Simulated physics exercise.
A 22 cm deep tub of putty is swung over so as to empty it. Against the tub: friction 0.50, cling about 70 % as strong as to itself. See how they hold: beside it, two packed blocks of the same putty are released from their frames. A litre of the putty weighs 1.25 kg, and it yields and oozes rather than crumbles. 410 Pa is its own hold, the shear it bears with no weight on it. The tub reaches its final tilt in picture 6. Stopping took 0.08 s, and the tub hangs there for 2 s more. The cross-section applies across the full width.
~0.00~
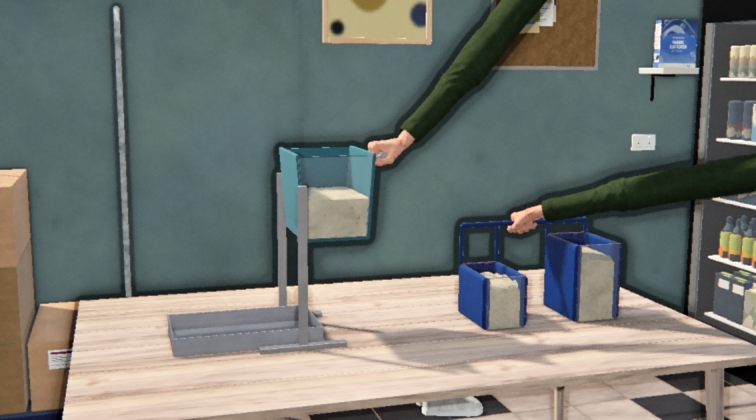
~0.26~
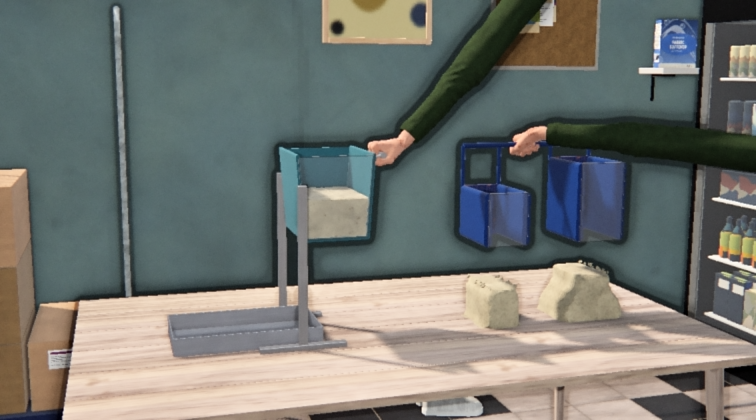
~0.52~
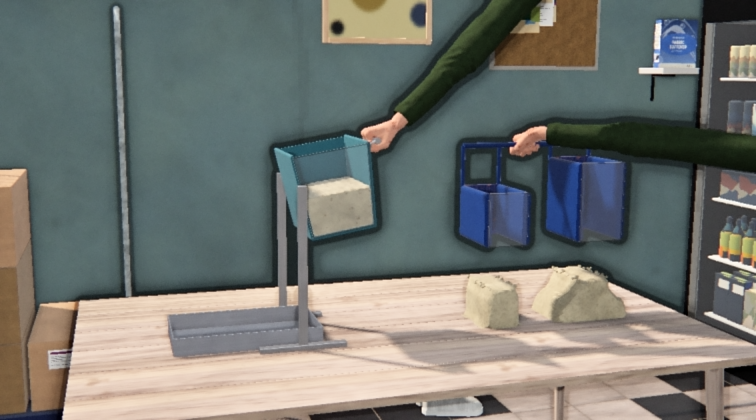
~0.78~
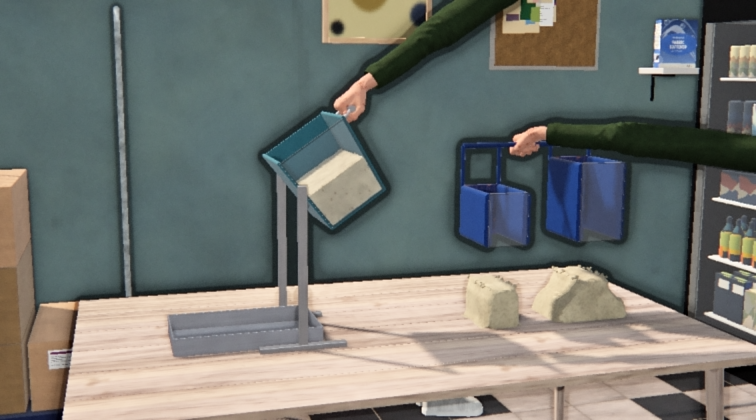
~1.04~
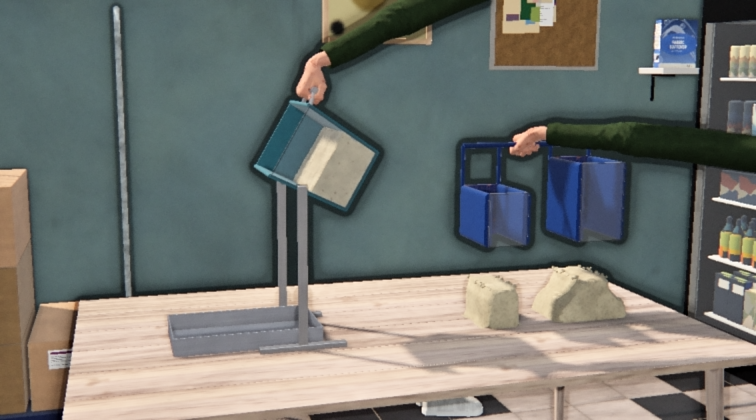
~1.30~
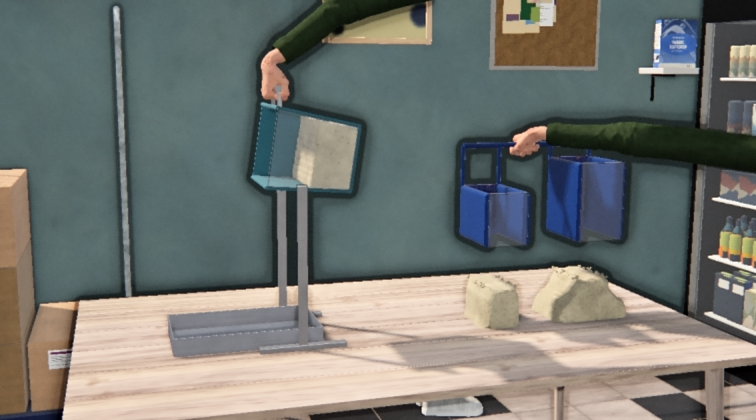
On a wooden table, one hand lifted two blue holders off two pale blocks, which slumped a little, while another hand tilted a teal tub of putty leftward onto its side on a stand.
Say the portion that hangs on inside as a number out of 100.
Expect roughly 100 %.
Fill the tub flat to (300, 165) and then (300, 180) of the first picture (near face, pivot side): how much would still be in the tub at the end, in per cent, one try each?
First try around 75 %, second try around 100 %.
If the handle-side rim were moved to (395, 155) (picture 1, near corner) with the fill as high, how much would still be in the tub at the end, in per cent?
100 %.
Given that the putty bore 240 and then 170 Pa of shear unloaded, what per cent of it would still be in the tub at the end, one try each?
Respectively, close to 100 % and close to 90 %.
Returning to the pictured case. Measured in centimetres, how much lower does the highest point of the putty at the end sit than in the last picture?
About 3 cm.
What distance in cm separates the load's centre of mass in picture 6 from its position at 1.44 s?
Roughly 1 cm.
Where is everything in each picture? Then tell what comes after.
In the first frame, handle-side rim at (373, 155), tilt 0 degrees; highest point of the putty at (308, 200); test blocks 13 cm, 20 cm high (left to right).
In the second frame, handle-side rim at (373, 155), tilt 0 degrees; highest point of the putty at (308, 200); test blocks 12 cm, 14 cm high (left to right).
In the third frame, handle-side rim at (367, 143), tilt 9 degrees; highest point of the putty at (366, 187); test blocks 12 cm, 13 cm high (left to right).
In the fourth frame, handle-side rim at (342, 119), tilt 35 degrees; highest point of the putty at (360, 158); test blocks 12 cm, 13 cm high (left to right).
In the fifth frame, handle-side rim at (308, 107), tilt 60 degrees; highest point of the putty at (345, 134); test blocks 12 cm, 13 cm high (left to right).
In the sixth frame, handle-side rim at (277, 110), tilt 81 degrees; highest point of the putty at (323, 122); test blocks 12 cm, 13 cm high (left to right).
By 1.44 s, the tub is at 81 degrees and holds 100 %.
By 1.61 s, the tub is at 81 degrees and holds 100 %.
By 1.78 s, the tub is at 81 degrees and holds 100 %.
By 1.95 s, the tub is at 81 degrees and holds 100 %.
By 3.30 s, at the end, the tub is at 81 degrees and holds 100 %.
